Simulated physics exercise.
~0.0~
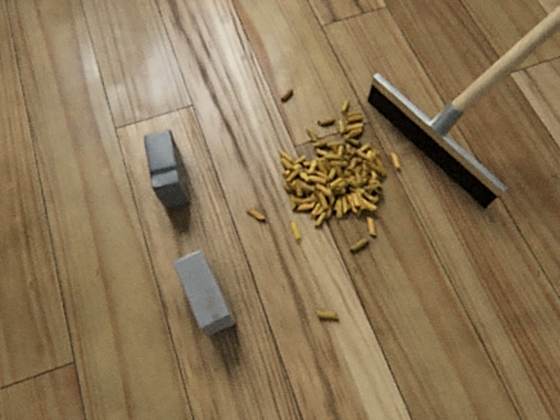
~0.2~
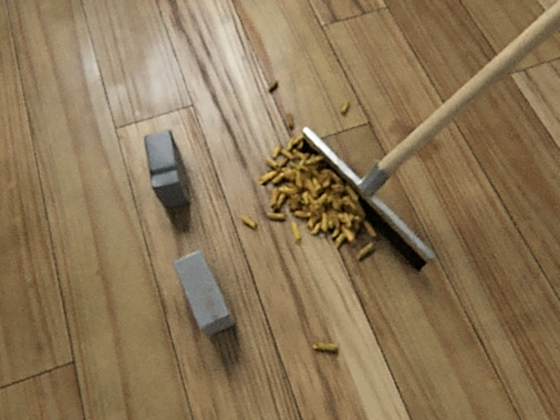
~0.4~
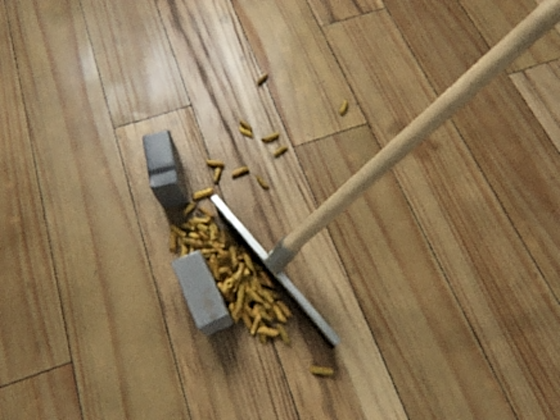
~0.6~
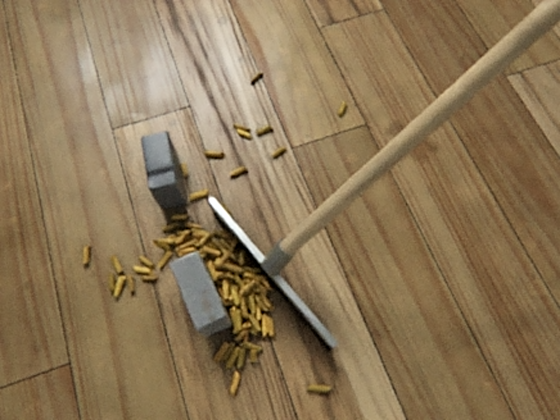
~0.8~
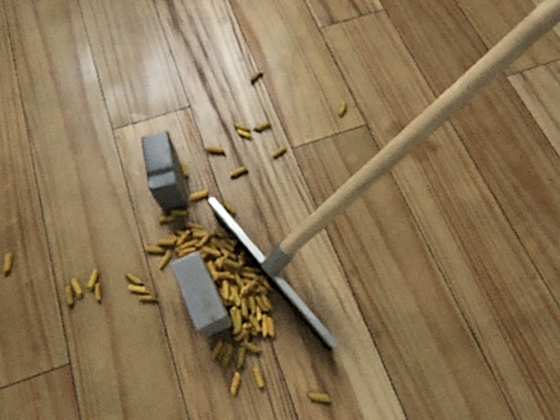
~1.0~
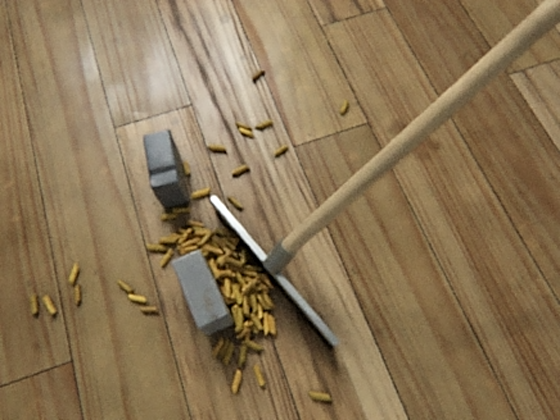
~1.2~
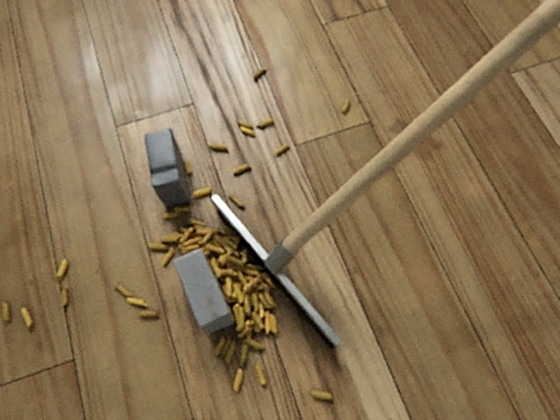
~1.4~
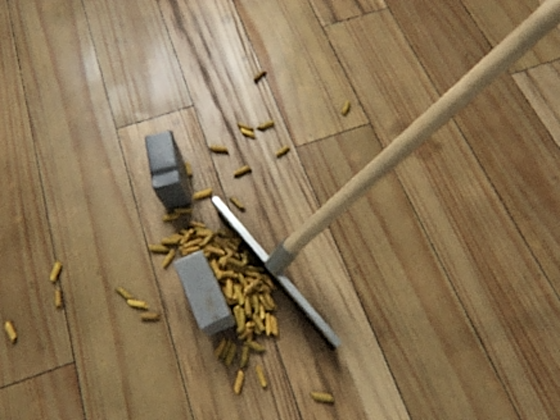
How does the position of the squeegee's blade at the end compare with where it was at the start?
At the start the blade is at the upper right, clear of the pasta pile and far from the blocks. At the end it rests further left and lower down, close to the two grey blocks with pasta packed against it.
